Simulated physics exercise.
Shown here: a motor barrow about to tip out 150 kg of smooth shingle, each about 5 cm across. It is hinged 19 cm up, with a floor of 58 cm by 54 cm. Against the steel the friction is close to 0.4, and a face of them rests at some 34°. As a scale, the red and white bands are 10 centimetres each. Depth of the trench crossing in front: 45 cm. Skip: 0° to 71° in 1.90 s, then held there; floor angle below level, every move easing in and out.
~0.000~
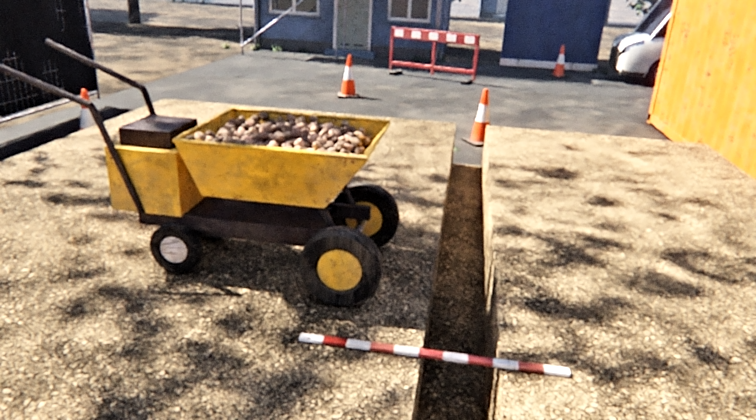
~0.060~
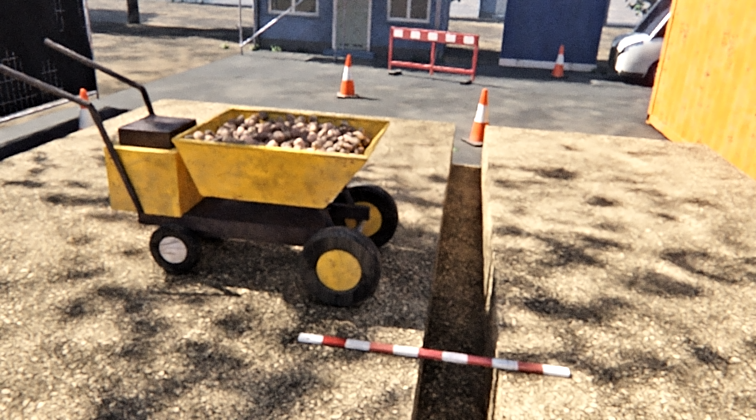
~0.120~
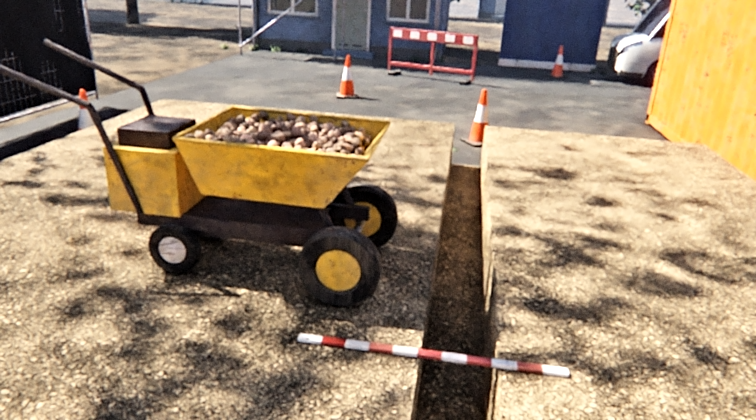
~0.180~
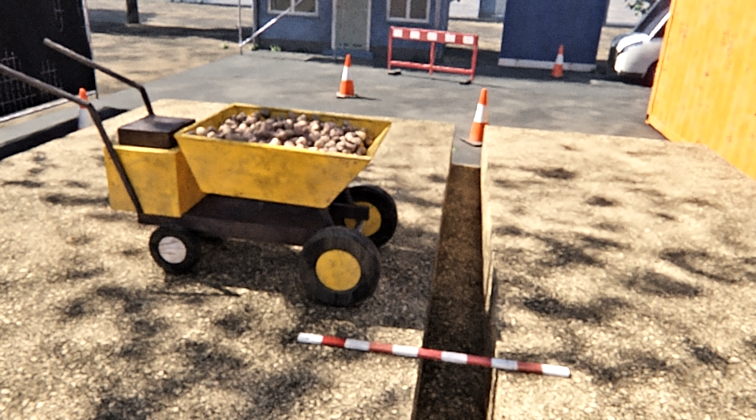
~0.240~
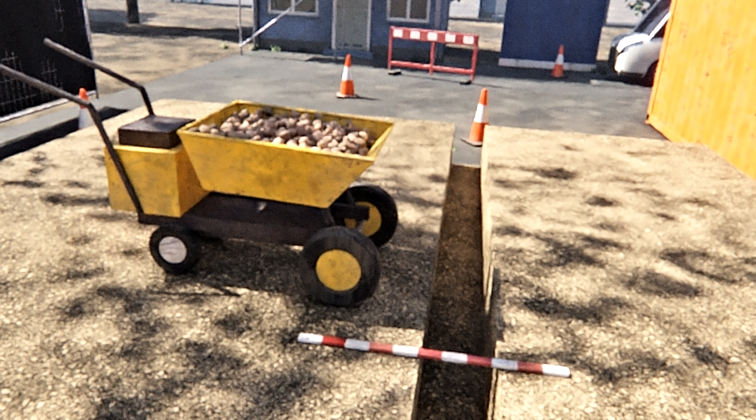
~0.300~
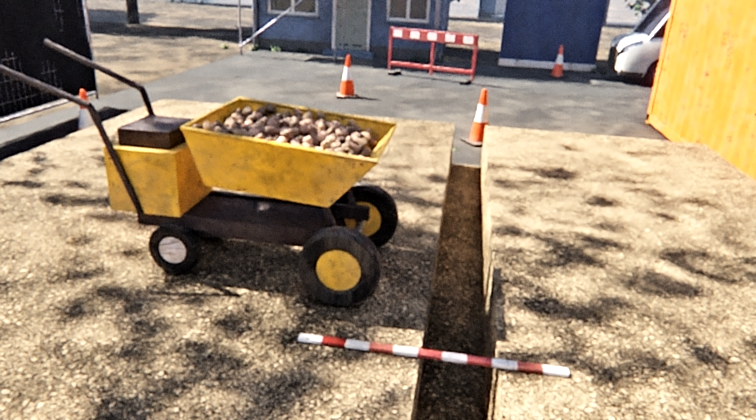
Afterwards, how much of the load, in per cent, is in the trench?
About 49 per cent.
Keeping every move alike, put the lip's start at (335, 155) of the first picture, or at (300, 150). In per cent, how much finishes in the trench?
Near 85 then near 95 percent.
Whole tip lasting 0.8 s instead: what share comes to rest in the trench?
That would give about 30 percent.
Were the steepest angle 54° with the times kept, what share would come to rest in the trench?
Then roughly 50 percent.
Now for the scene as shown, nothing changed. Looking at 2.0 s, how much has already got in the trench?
Around 25 per cent of it.
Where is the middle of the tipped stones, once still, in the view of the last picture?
(502, 288).
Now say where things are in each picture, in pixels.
The skip is at 0°, its lip at (368, 159); the top of the load is at (276, 122), in the first picture.
The skip is at 0°, its lip at (367, 159); the top of the load is at (276, 122); the stones move at 0.1 m/s on average, in the second picture.
The skip is at 1°, its lip at (368, 159); the top of the load is at (269, 122); the stones move at 0.1 m/s on average, in the third picture.
Lip at (370, 160), floor tilted 2°, highest stones at (269, 121); the stones move at 0.2 m/s on average, in the fourth picture.
Lip at (373, 161), floor tilted 3°, highest stones at (268, 119); the stones move at 0.2 m/s on average, in the fifth picture.
Lip at (377, 162), floor tilted 5°, highest stones at (271, 117); the stones move at 0.3 m/s on average, in the sixth picture.
After 1.4 s the floor is at 60°; 95 % in the skip, 5 % in the trench; the foremost stones are at (493, 256).
After 2.0 s the floor is at 71°; 29 % in the skip, 27 % in the trench, 44 % past the trench; the foremost stones are at (644, 301).
After 2.3 s the floor is at 71°; 11 % in the skip, 37 % in the trench, 52 % past the trench; the foremost stones are at (719, 295).
After 4.3 s the floor is at 71°; 0 % in the skip, 49 % in the trench, 51 % past the trench; the foremost stones are past the picture's edge.
